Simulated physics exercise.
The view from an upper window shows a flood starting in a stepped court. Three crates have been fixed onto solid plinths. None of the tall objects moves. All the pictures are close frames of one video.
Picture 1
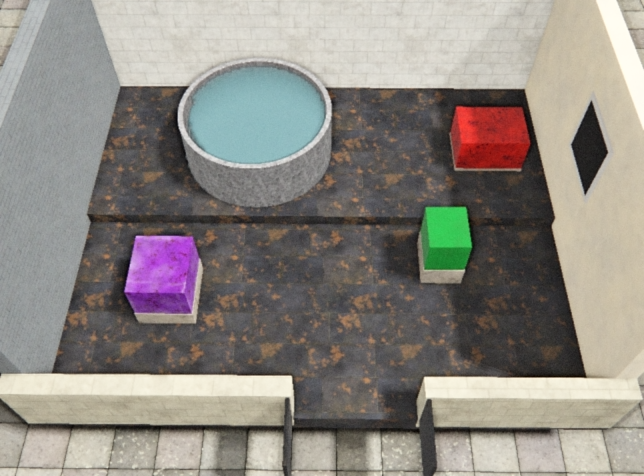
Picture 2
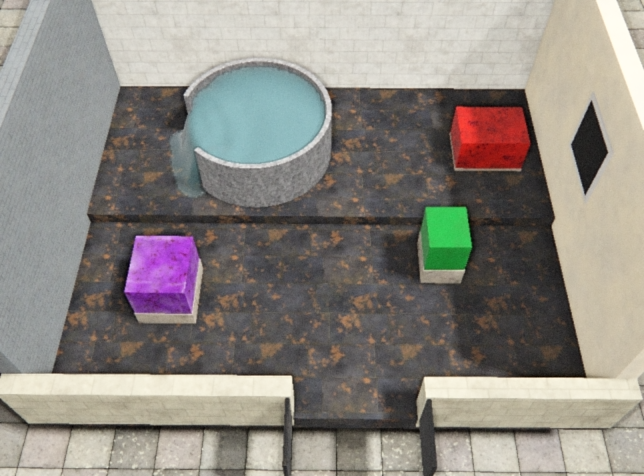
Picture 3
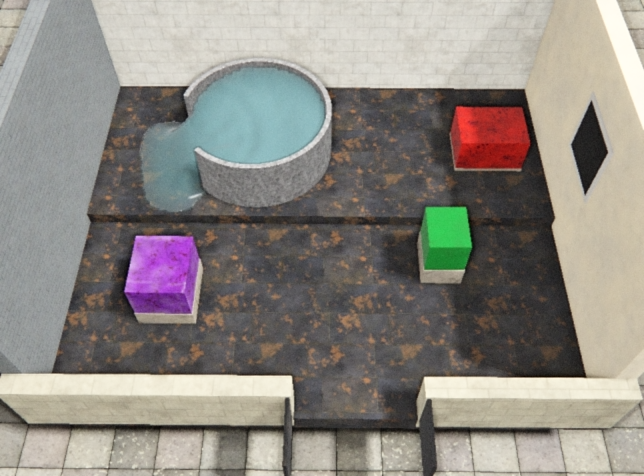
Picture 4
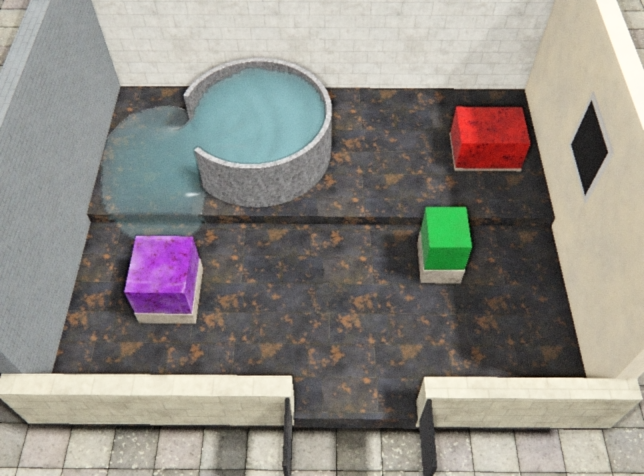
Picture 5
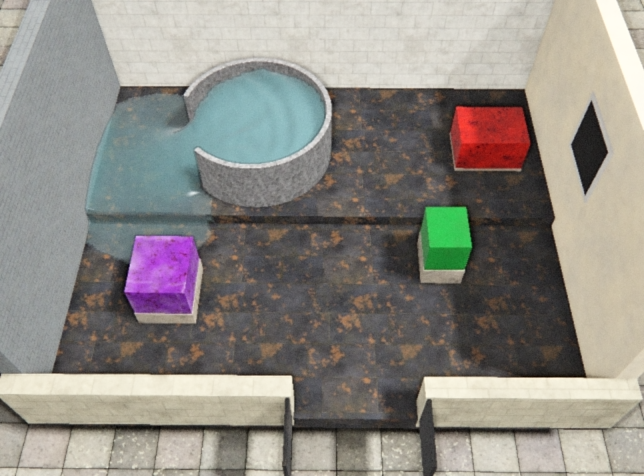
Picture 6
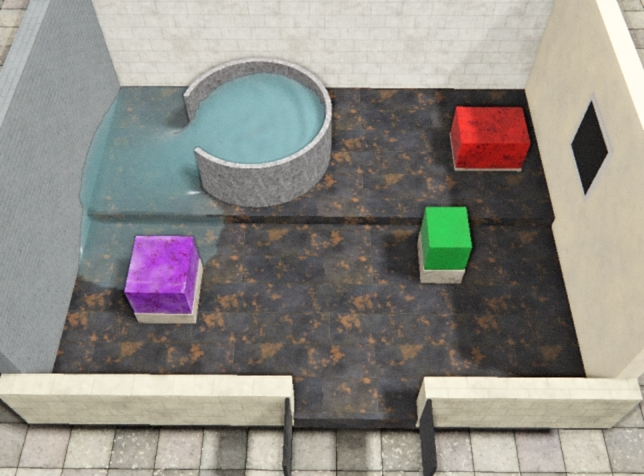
The clip opens on a stepped court with a round stone pool of still water and purple, green and red blocks. A gap appears in the pool's left side and water pours out, spreading across the upper floor to the left wall, then over the step onto the lower floor beside the purple block.
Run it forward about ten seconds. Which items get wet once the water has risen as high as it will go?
In the end purple crate: Safe; red crate: Not safe; green crate: Safe.
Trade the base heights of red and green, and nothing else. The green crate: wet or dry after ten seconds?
My guess is that the green one is inundated.
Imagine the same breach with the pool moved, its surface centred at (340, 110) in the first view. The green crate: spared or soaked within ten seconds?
Result - green crate stays clear.
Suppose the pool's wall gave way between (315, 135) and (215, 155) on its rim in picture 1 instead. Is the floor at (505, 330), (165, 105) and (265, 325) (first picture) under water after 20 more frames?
Okay, the first is waterlogged, the next is left untouched, and the last is waterlogged.
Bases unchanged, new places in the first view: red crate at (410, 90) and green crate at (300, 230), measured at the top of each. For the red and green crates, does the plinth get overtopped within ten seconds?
In brief, the red crate has been flooded but the green crate is still clear.
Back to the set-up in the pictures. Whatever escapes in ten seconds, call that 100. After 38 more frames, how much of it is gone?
About 30 per cent.
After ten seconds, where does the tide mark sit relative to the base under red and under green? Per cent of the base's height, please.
The first comes to 280 per cent and the second to 50 per cent.
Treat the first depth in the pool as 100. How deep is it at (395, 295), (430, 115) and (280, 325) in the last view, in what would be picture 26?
Readings in sequence: 4, 4, 6 percent.
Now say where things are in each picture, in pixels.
In the first frame, still water in the pool at (255, 114).
In the second frame, water pours out at (191, 152) and has run to a hidden place.
In the third frame, water pours out at (191, 153) and has run to (156, 129).
In the fourth frame, water pours out at (191, 154) and has run to (131, 120).
In the fifth frame, the front is at (88, 235), out from the gap at (191, 154).
In the sixth frame, water pours out at (191, 154) and has run to (79, 271).
A moment on, water covers 20 % of the floor; the purple crate water round its plinth, the red crate not reached, the green crate not reached.
Next, water covers 30 % of the floor; the purple crate water round its plinth, the red crate not reached, the green crate not reached.
Then, water covers 60 % of the floor; the purple crate water round its plinth, the red crate water round its plinth, the green crate water round its plinth.
Later, water covers 90 % of the floor; the purple crate water round its plinth, the red crate water round its plinth, the green crate water round its plinth.
In the end, water covers 90 % of the floor; the purple crate stayed above the water, the red crate was topped, the green crate stayed above the water.
